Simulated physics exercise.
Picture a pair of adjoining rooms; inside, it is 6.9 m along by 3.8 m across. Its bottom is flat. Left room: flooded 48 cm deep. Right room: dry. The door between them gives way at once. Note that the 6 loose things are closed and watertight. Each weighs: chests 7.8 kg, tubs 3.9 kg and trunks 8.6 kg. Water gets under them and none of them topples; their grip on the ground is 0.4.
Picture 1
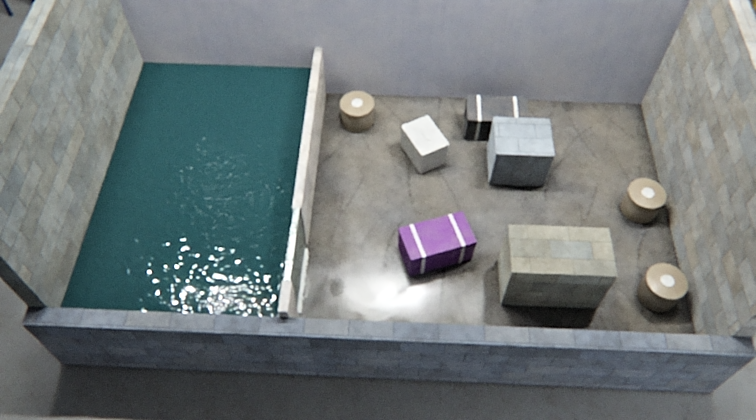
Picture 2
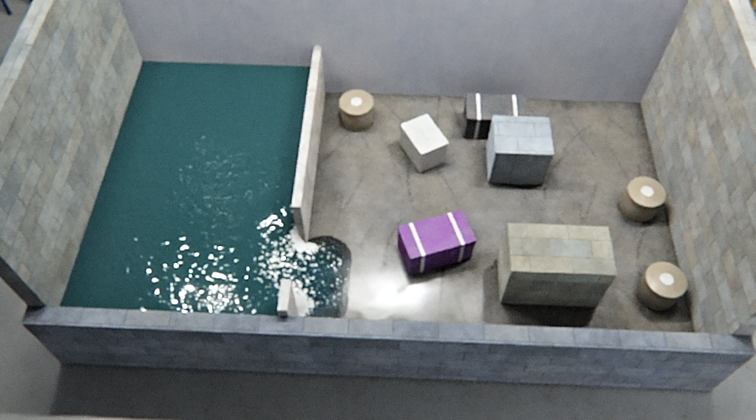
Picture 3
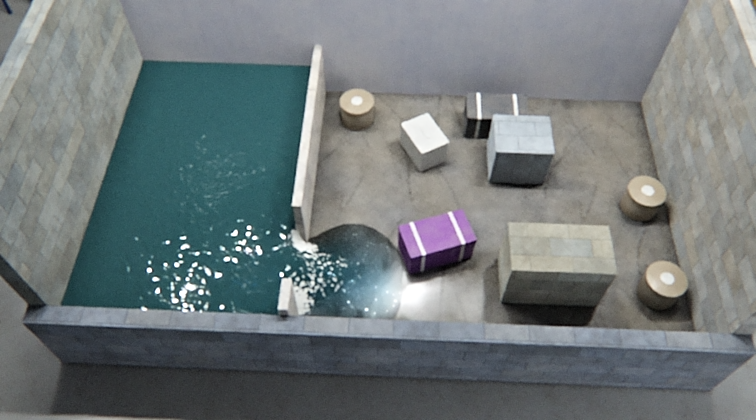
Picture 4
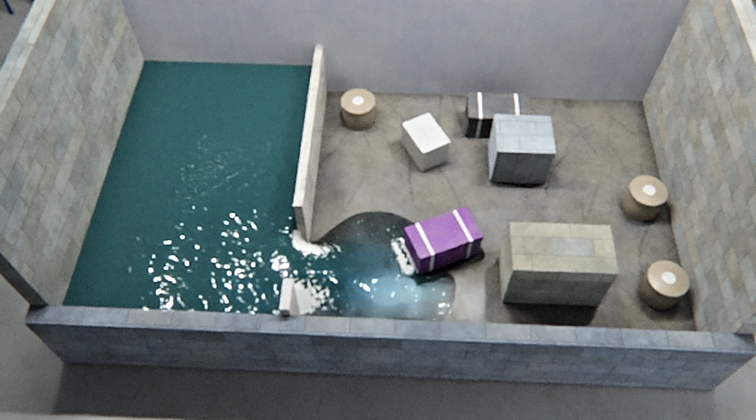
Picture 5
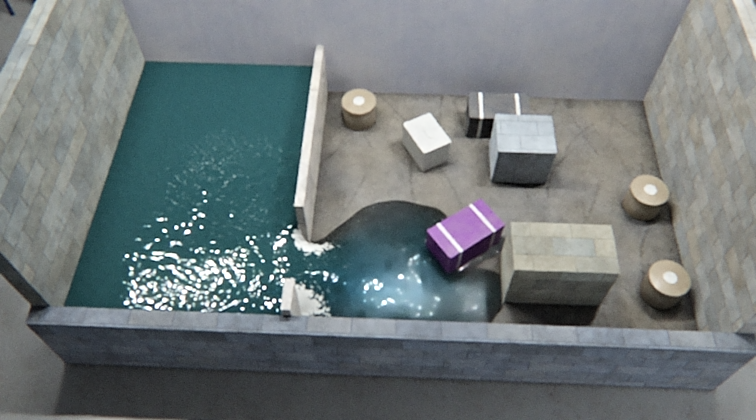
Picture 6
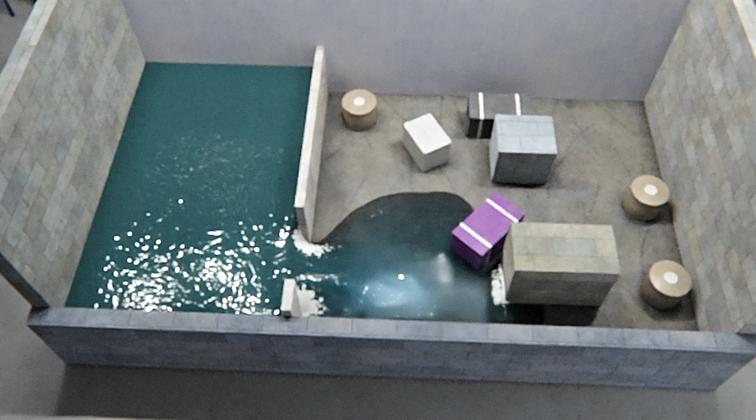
Two adjoining rooms with stone-block outer walls, the left one flooded with dark green water and the right one dry, are seen from high above by a still camera. On the right room's grey floor are a purple trunk with white bands, a dark trunk, white, grey-blue and beige blocks, and three round tan tubs. The near part of the dividing wall gives way, water spreads rightward across the near floor, and the purple trunk slides right and turns beside the beige block.
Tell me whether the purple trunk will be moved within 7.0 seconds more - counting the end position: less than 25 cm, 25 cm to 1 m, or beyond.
Purple trunk goes a long way.
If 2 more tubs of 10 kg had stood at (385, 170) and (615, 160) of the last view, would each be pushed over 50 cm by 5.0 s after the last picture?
Order as asked - not reached, surpassed.
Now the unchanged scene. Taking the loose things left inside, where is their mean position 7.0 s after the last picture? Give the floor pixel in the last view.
Centre of the remaining things: Roughly (414, 197).
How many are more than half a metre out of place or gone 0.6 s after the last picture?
I count 1 of them.
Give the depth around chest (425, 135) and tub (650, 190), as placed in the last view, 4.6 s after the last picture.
Depths: Near 6 cm, then near 18 cm.
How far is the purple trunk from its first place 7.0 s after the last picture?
Roughly 150 cm.
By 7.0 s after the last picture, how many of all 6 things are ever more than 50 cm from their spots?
I count 6 of them.
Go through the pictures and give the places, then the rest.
The first picture shows the purple trunk at (437, 235) rests on the ground; water covers 9.2 m2; 0 of 6 have shifted.
The second picture shows the purple trunk at (437, 234) rests on the ground; 9.8 m2 under water; 0 of 6 have shifted.
The third picture shows the purple trunk at (437, 233), on the bottom; 10.7 m2 under water; 0 of 6 have shifted.
The fourth picture shows the purple trunk at (444, 232), on the bottom, 6 cm from its start; 11.5 m2 under water; 1 of 6 have shifted.
The fifth picture shows the purple trunk at (466, 228), on the bottom, 32 cm from its start; 12.5 m2 under water; 1 of 6 have shifted.
The sixth picture shows the purple trunk at (489, 223) rests on the ground, 59 cm from its start; water covers 13.4 m2; 1 of 6 have shifted.
Then, 0.6 s after the last picture the purple trunk is near (532, 195), 1.2 m from its start, aground; 0 afloat.
Then, 2.6 s after the last picture the purple trunk is near (616, 139), 2.6 m from its start, aground; 2 afloat.
Then, 4.6 s after the last picture the purple trunk is near (507, 96), 2.3 m from its start, afloat; 6 afloat.
Then, 7.0 s after the last picture the purple trunk is near (376, 126), 1.7 m from its start, afloat; 5 afloat.
